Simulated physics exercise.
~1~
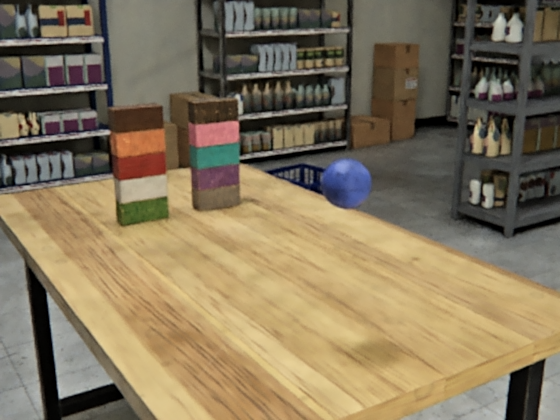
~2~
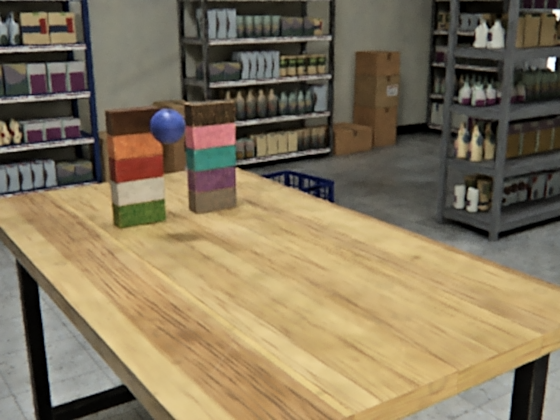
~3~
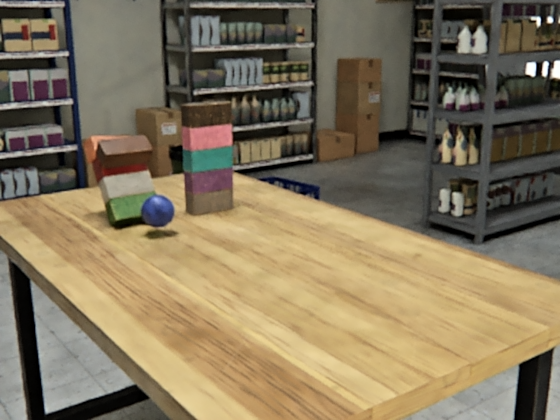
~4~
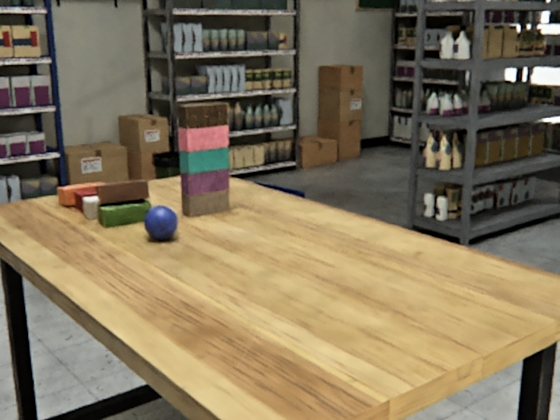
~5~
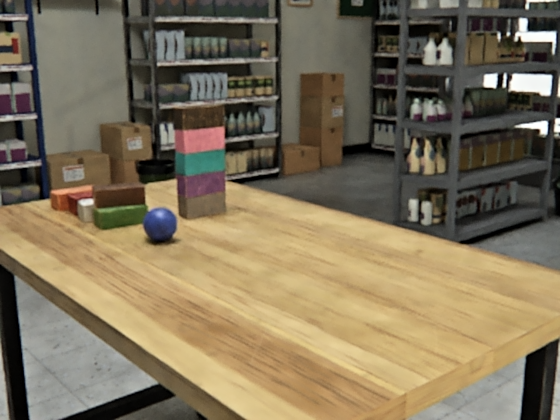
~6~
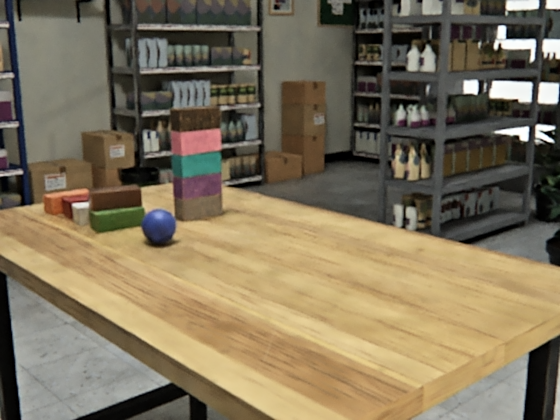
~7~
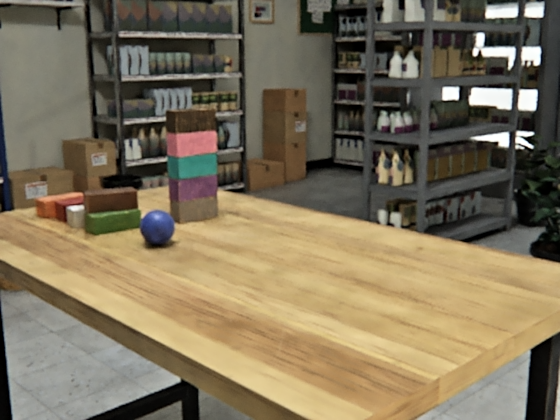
Wooden table with two block stacks, a blue ball flying in and toppling the left stack, the right one staying upright.
